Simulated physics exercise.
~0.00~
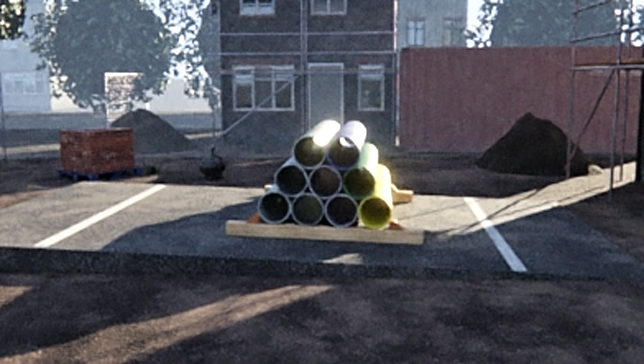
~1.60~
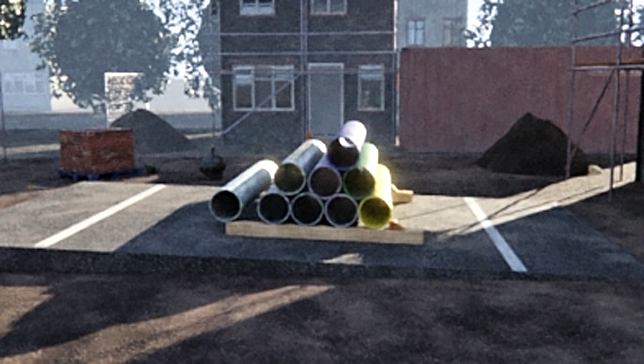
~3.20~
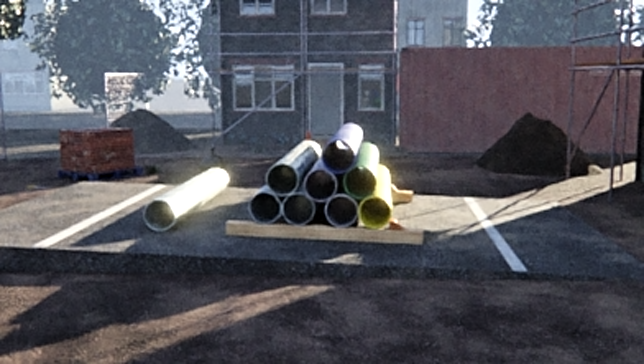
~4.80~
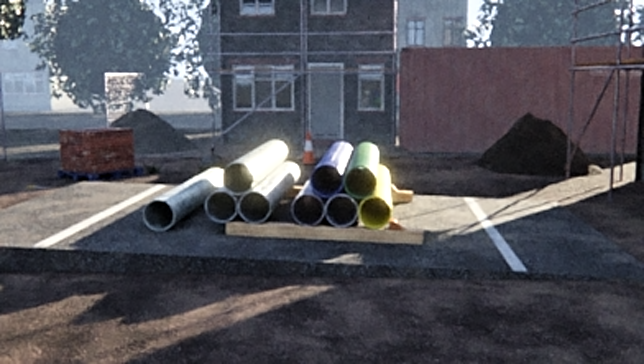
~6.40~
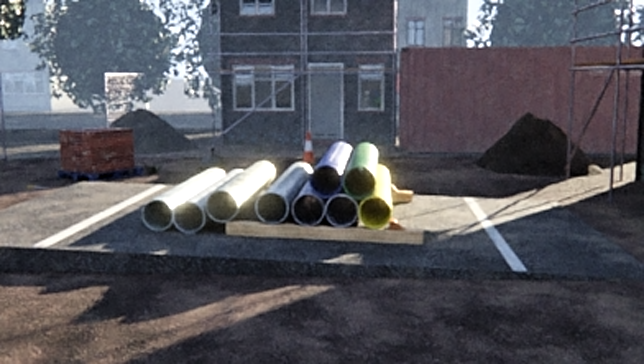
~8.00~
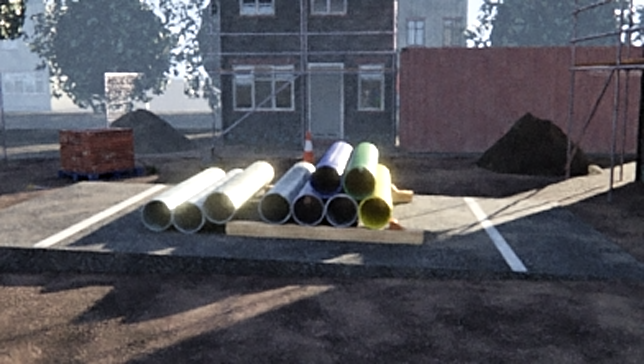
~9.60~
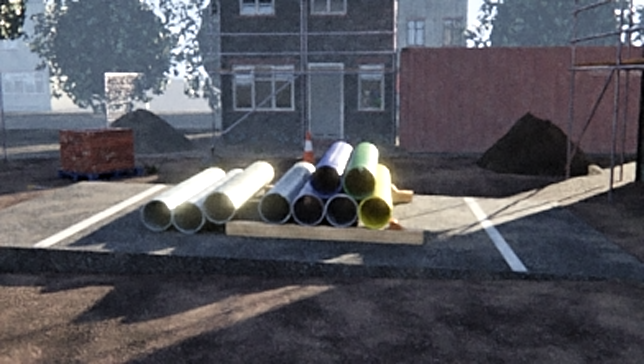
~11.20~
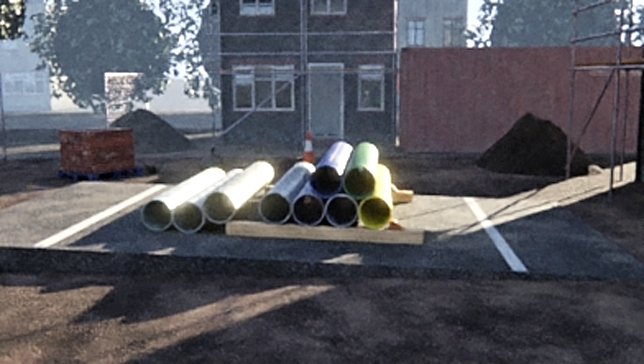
On a paved pad at a building site, steel pipes lie stacked in a pyramid on wooden bearers between two white lines. The left side gives way, and one pipe rolls off to the left while those above begin to sag. More pipes spread leftward, one briefly riding on two others before dropping between them, and the blue pipe turns as it sinks from the top to settle beside the green one. Yellow stays put at the lower right. Finally everything is still, with three pipes side by side at left, short of the line, and blue and green still raised.
